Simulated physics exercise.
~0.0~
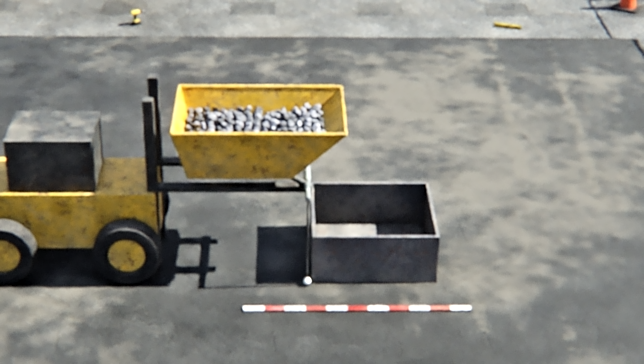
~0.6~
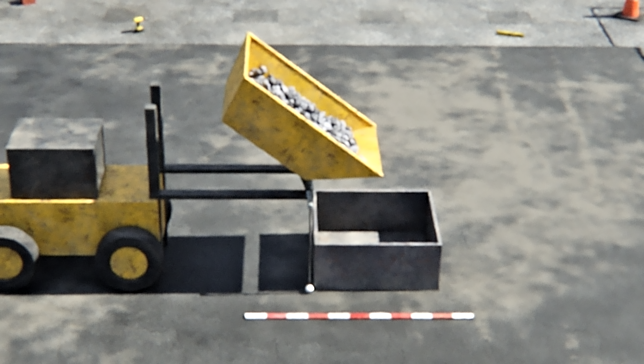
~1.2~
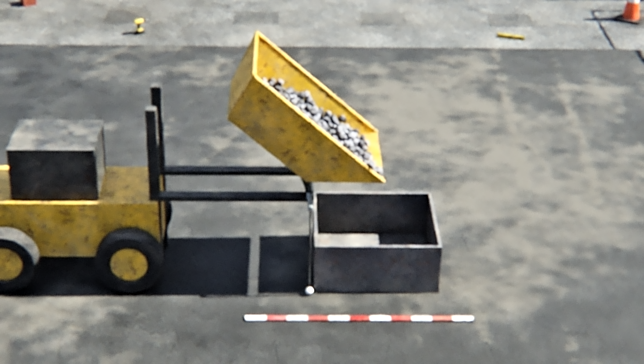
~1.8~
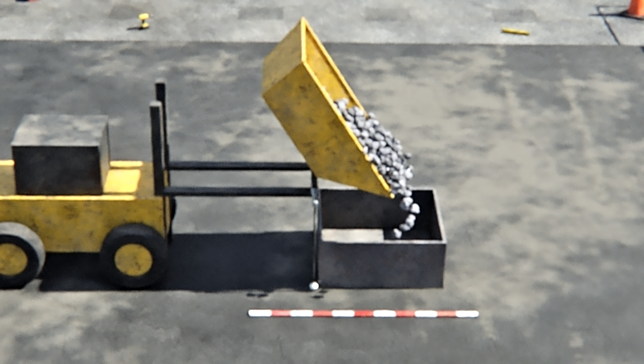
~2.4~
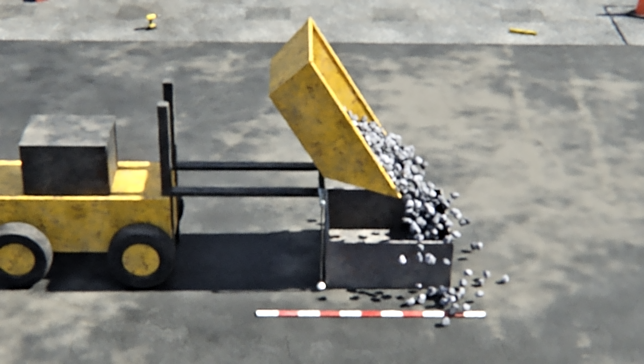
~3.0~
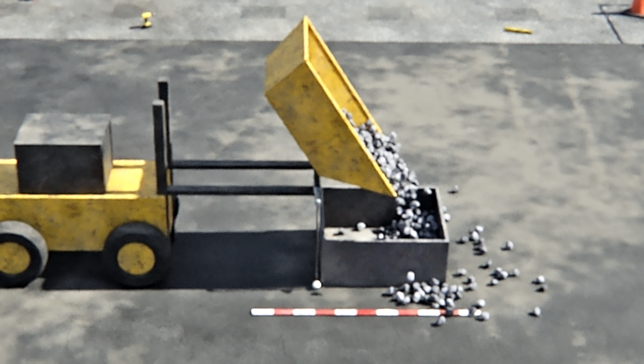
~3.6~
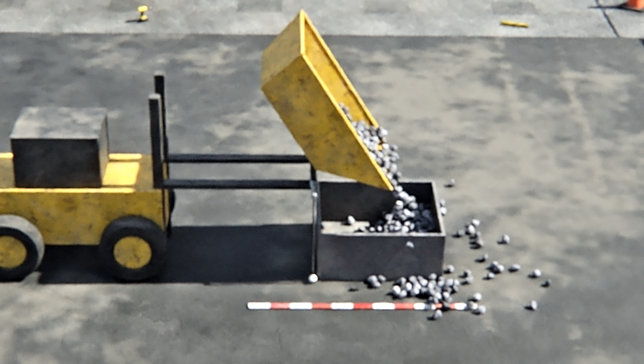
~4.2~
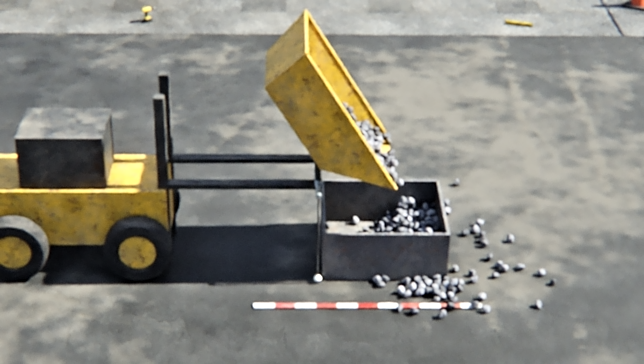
A yellow forklift tips its skip in two stages, spilling grey stones into and beyond a bin.
